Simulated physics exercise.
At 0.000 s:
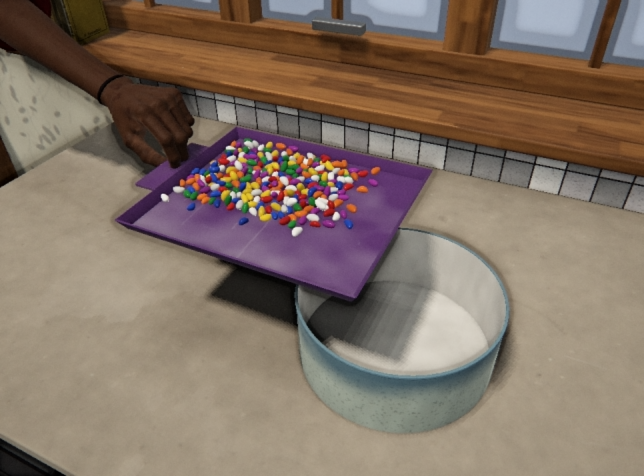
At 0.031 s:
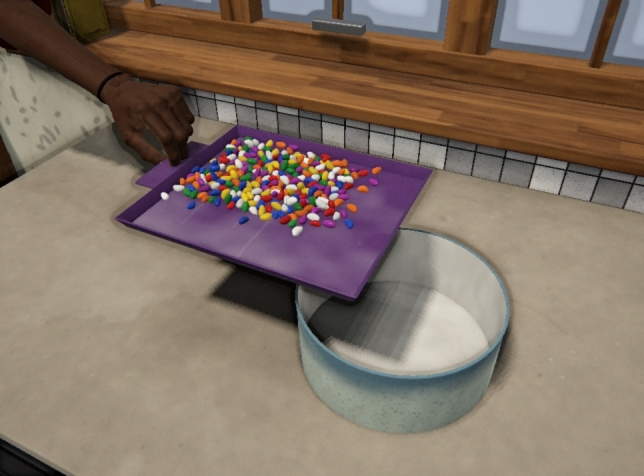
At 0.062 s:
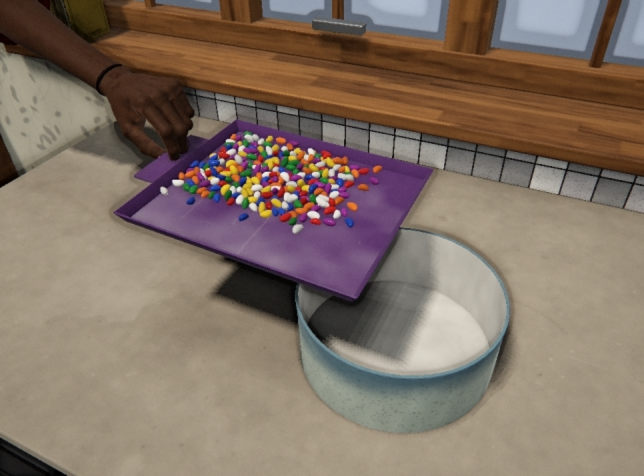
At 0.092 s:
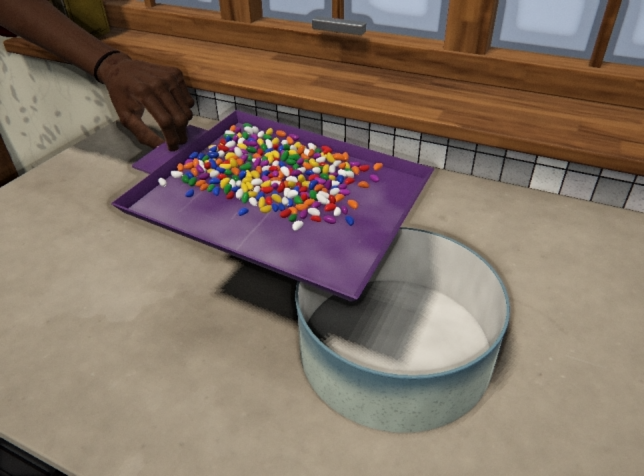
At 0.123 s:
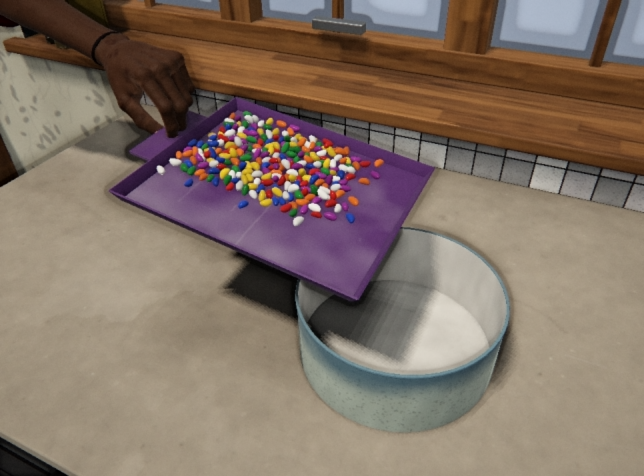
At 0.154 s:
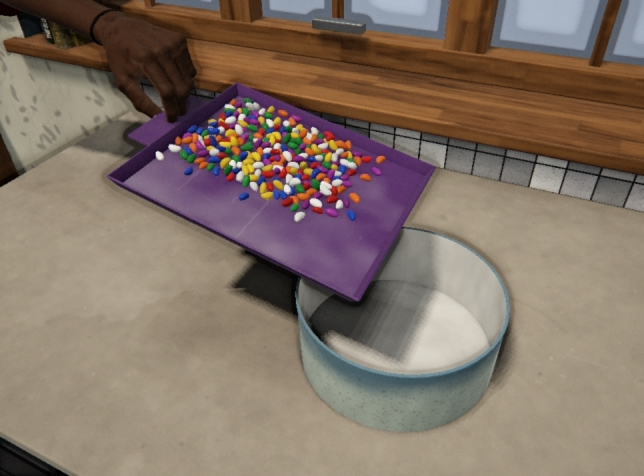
At the start, a dark-skinned hand holds a purple tray of colourful jelly beans nearly level above a counter, beside a round pale blue pot. The hand then lifts the tray's left side, slowly at first and then faster, slanting it toward the pot while the beans stay clustered on it.
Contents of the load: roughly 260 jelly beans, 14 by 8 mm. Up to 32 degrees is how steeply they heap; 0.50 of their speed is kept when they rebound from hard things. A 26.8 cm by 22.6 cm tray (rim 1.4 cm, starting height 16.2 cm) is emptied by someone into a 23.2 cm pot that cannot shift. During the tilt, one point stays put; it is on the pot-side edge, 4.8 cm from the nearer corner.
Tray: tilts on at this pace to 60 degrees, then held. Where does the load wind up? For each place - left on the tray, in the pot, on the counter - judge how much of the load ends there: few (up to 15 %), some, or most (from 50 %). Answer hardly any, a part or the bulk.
Tray: Hardly any; pot: The bulk; counter: A part.
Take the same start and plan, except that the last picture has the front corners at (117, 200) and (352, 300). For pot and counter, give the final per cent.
Per cent by place - pot 15, counter 85.
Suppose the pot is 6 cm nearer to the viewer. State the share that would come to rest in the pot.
My estimate: Some 60 per cent.
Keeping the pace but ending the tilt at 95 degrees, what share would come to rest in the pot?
Then about 75 per cent.
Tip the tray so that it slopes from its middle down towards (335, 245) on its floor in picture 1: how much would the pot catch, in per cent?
I'd say close to 50 %.
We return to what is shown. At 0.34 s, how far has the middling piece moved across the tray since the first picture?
It has moved some 1 cm from its start.
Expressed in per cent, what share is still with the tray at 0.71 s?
I'd say close to 20 per cent.
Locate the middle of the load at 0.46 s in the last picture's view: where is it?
Estimated centre of load: Around (353, 136).
Then, at 0.34 s, tilt 38 degrees; the tray holds 100 %, the pot 0 %.
Then, at 0.46 s, tilt 54 degrees; the tray holds 100 %, the pot 0 %.
After 0.71 s, tilt 60 degrees; the tray holds 20 %, the pot 35 %.
At rest (2.1 s), tray 10 %, pot 70 %, counter 25 %.
